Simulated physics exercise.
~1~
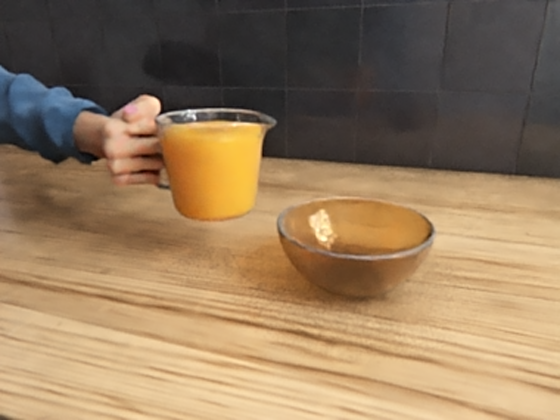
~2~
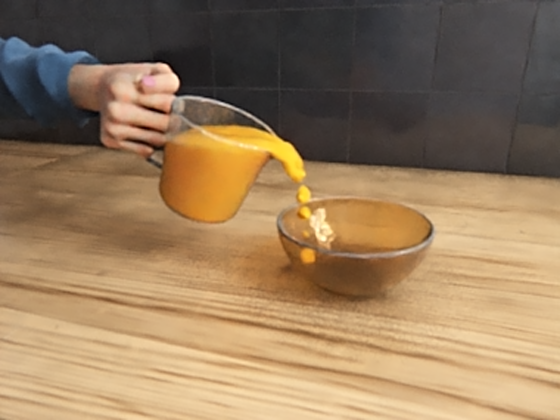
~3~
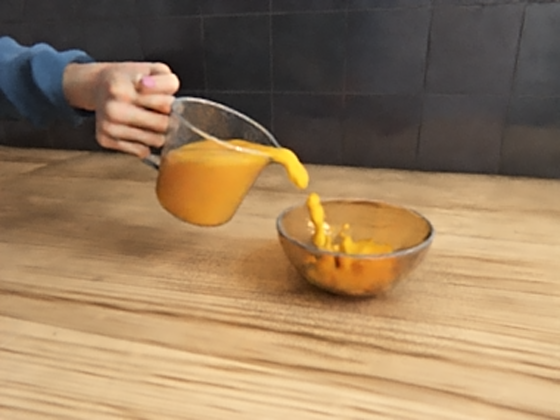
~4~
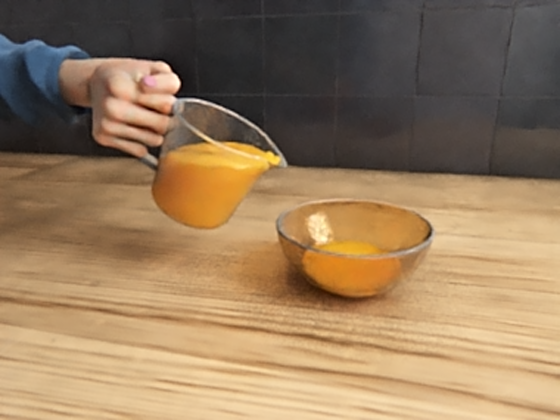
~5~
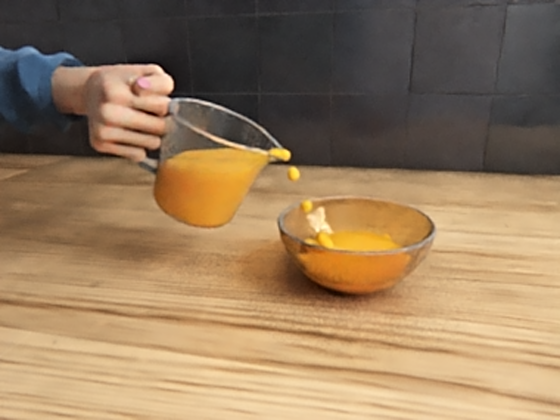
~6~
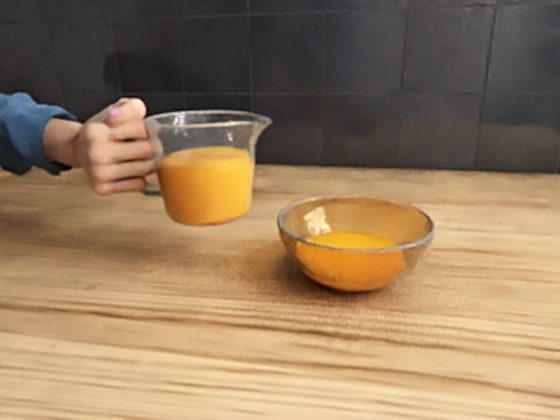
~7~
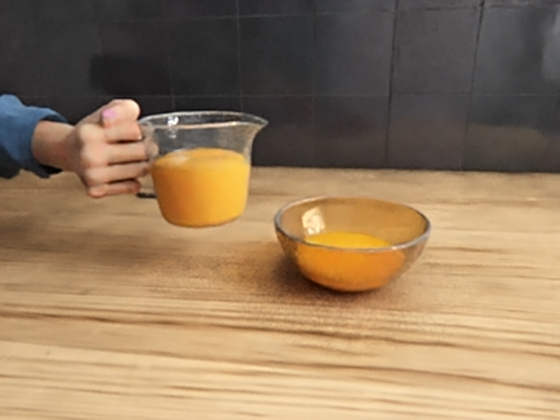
A glass measuring jug nearly full of orange juice is held by a hand in a blue sleeve, level above a wooden worktop, to the left of an empty round glass bowl. The hand tips the jug to the right, and juice runs over its lip and falls into the bowl, splashing as it lands. The stream stops for a moment with the jug still tilted, then more juice drops in. Finally the hand turns the jug upright again. It ends held level, partly emptied, beside the bowl, which now holds a pool of juice.
